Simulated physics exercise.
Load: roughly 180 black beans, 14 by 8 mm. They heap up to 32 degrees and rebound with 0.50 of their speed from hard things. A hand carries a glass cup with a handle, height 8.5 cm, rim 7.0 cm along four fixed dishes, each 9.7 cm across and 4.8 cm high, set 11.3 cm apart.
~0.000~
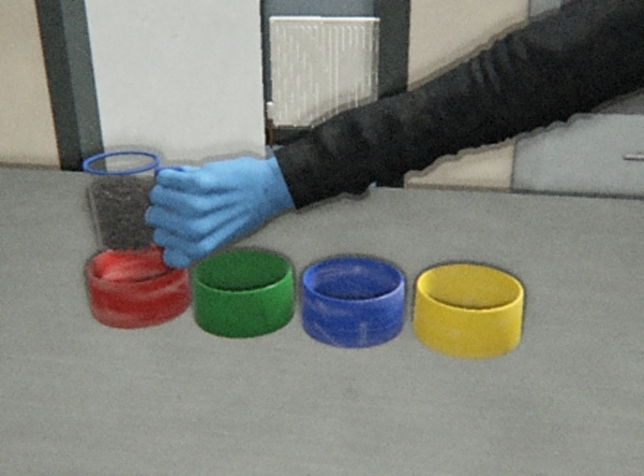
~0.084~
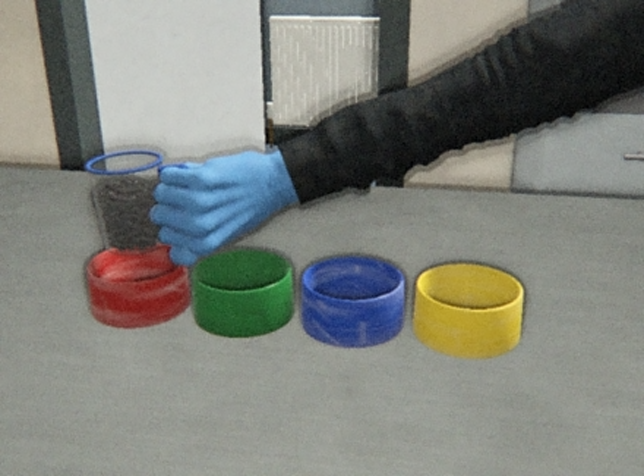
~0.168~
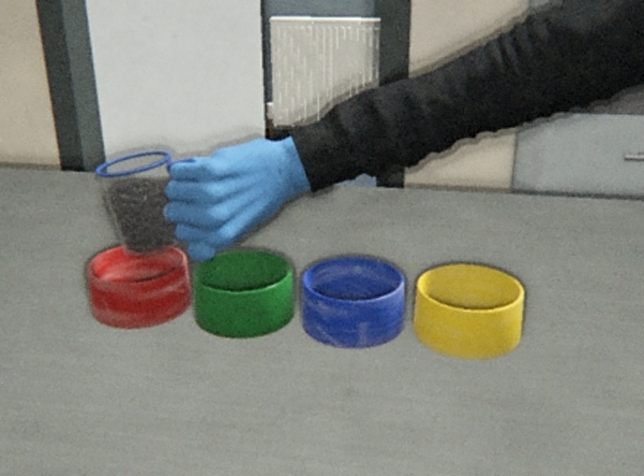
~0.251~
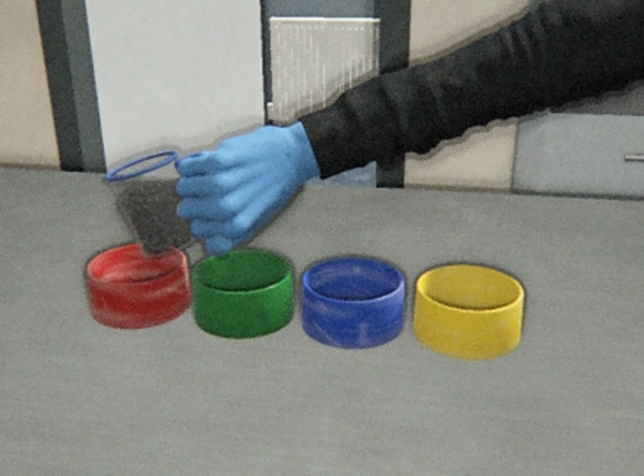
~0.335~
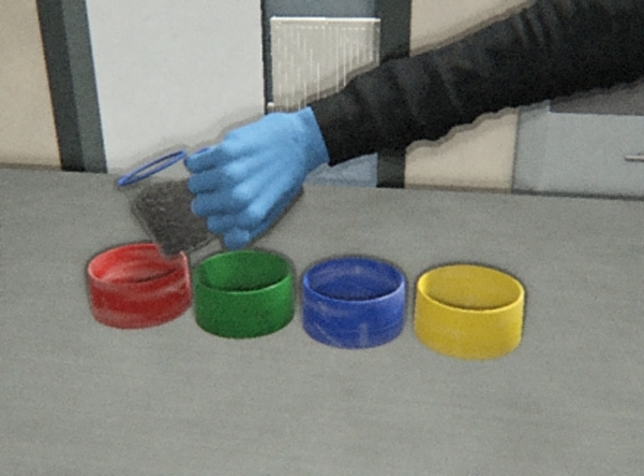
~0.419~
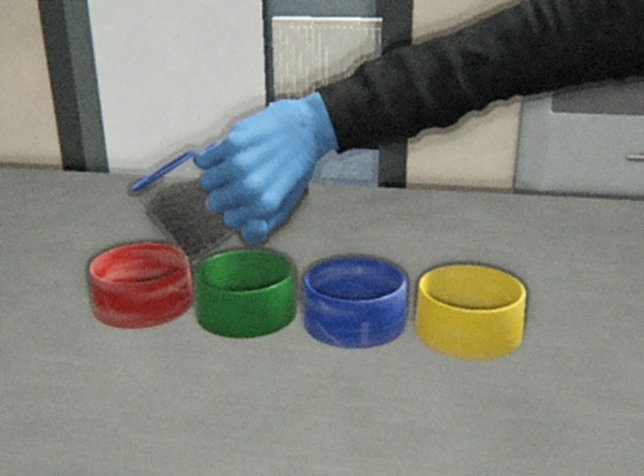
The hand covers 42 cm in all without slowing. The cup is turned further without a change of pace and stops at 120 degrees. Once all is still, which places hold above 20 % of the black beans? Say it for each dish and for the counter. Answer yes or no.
Red: No, blue: Yes, green: No, yellow: No, counter: No.
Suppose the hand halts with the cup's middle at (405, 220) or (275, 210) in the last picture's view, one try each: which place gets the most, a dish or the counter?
Most goes to: Blue; green.
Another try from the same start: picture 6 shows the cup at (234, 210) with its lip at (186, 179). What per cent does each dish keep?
Red 0; blue 0; green 0; yellow 90.
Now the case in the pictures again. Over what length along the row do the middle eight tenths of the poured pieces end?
Roughly 11 cm.
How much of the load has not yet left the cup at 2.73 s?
Roughly 0 per cent.
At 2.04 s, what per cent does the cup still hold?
Roughly 0 per cent.
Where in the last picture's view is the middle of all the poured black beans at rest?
At about (344, 308).
After 1.39 s, tilt 115 degrees; cup holds 75 %, blue 10 %, green 5 %.
After 2.04 s, tilt 120 degrees; cup holds 0 %, blue 80 %, green 10 %.
Then, at 2.73 s, tilt 120 degrees; cup holds 0 %, blue 80 %, green 10 %.
By 3.0 s all is still; red 0 %, blue 80 %, green 10 %, yellow 0 %, counter 10 %.
